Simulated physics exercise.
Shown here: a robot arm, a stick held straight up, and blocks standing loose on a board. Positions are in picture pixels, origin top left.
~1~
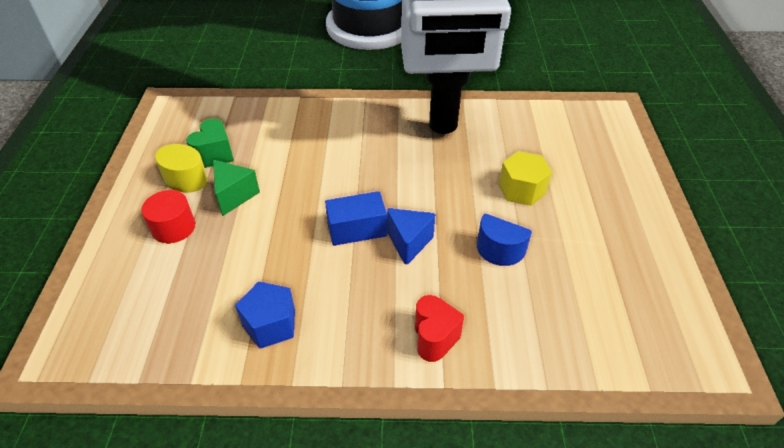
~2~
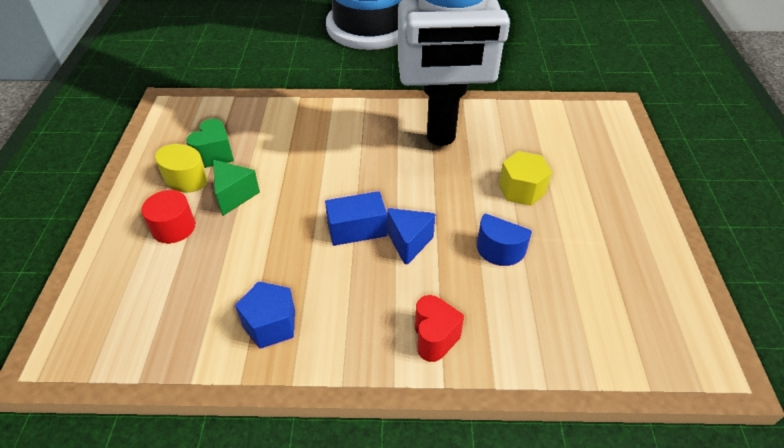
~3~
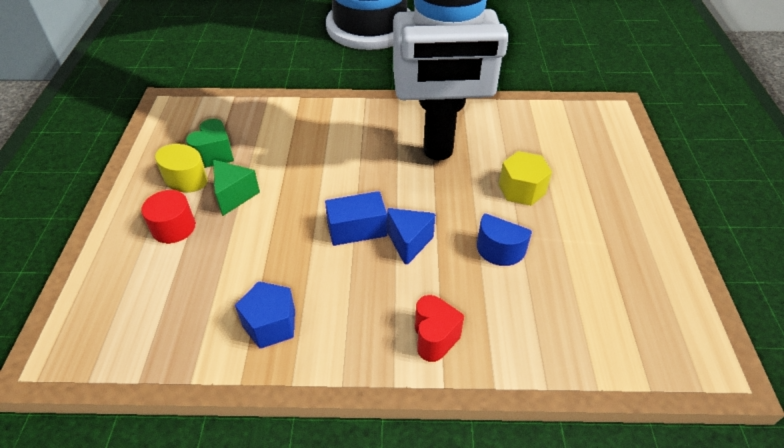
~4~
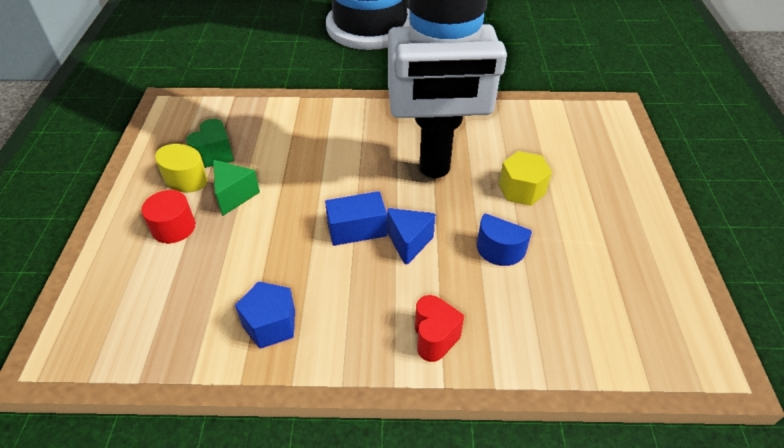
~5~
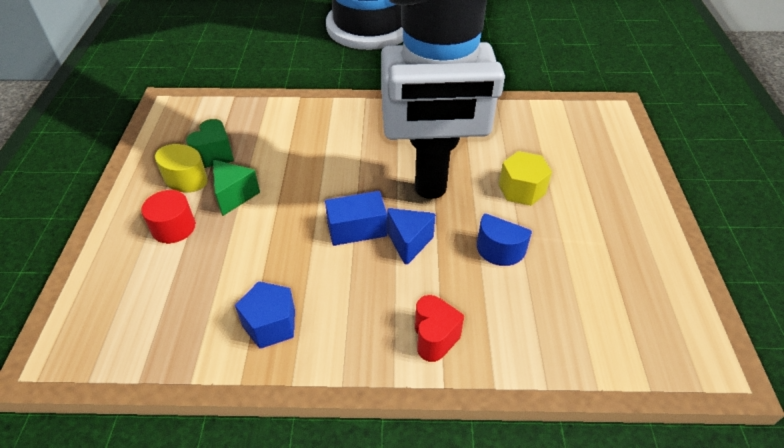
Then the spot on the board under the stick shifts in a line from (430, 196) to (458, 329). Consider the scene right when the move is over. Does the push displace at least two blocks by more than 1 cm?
Final answer: Yes.
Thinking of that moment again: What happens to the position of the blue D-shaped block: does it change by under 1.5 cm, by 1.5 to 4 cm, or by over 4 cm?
Up to 1.5 cm.
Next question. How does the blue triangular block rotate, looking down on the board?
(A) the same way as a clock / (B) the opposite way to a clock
A: The same way as a clock.
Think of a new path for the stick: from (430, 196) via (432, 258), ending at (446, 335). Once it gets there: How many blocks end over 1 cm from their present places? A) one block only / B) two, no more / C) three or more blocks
I'll go with B - two, no more.
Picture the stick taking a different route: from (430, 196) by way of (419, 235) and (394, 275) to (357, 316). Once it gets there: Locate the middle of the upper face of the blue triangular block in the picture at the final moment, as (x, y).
Top centre: (328, 319).
On the path given first. One third of the way, stick (438, 228); blue triangular block (408, 227), turned 30° clockwise.
Two thirds of the way, stick (448, 272); blue triangular block (407, 235), turned 70° clockwise.
At the end, stick (459, 321); blue triangular block (407, 235), turned 70° clockwise; red heart (432, 331), turned 15° clockwise; blue D-shaped block unmoved.
